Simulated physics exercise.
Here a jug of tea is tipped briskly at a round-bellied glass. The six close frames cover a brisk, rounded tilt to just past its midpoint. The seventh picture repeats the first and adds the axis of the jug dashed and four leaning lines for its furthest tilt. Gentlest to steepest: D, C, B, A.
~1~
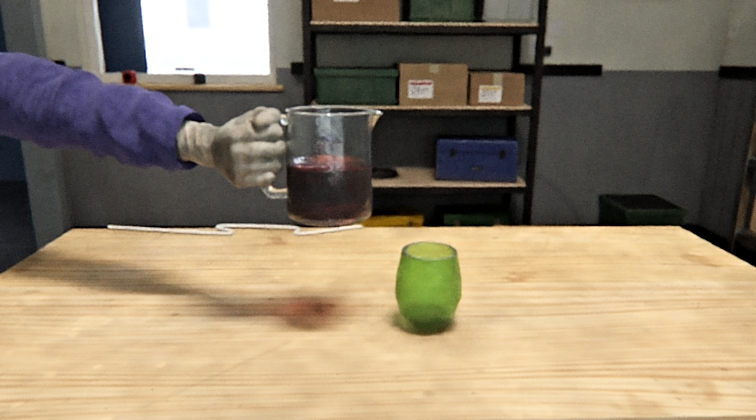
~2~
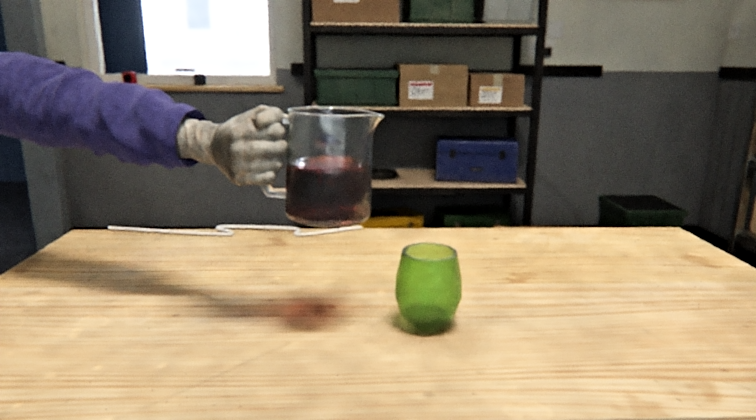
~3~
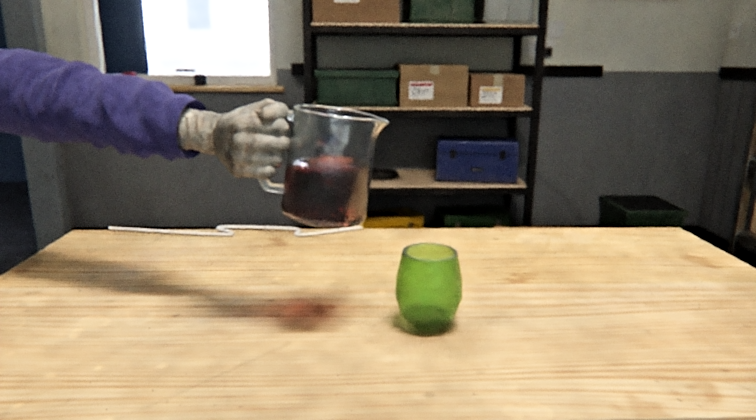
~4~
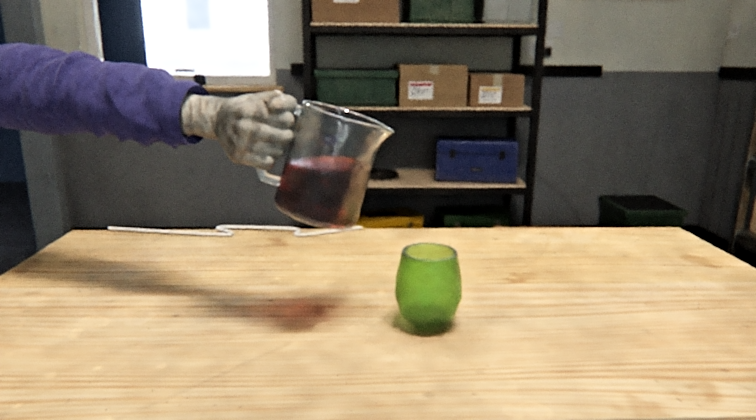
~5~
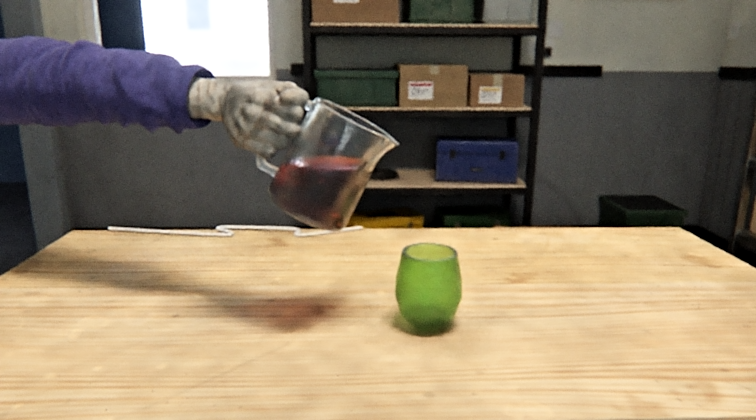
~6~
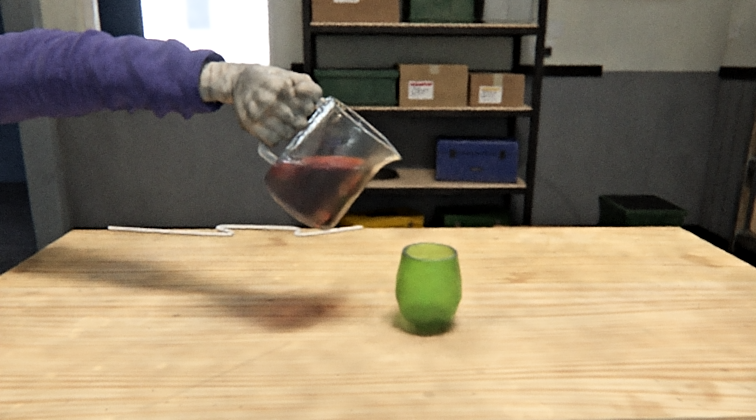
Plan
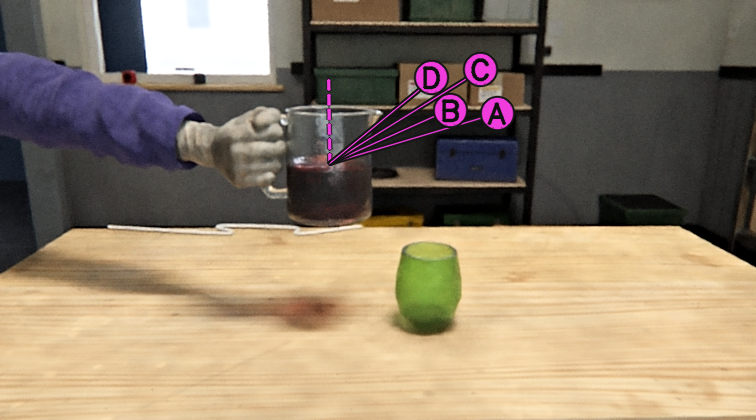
A gloved hand in a purple sleeve holds a clear jug of dark red liquid upright above a wooden table, then tilts it steadily to the right near a round-bellied green glass, the liquid shifting inside the jug.
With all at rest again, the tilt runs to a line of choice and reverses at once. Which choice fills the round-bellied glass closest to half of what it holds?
A.
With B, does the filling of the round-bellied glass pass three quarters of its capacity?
No, it does not.
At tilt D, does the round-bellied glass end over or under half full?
Under half.
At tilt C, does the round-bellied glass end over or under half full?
Under.
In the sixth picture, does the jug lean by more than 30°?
Yes.
In magenta, A at (481, 118); B at (434, 116); C at (466, 78); D at (419, 89).
Choosing A, the round-bellied glass ends with about 47 % of what it can hold; 5 % of the tea is spilt.
Choosing B, the round-bellied glass ends with about 31 % of what it can hold.
Choosing C, the round-bellied glass ends with about 13 % of what it can hold.
Choosing D, the round-bellied glass ends with about 2 % of what it can hold.
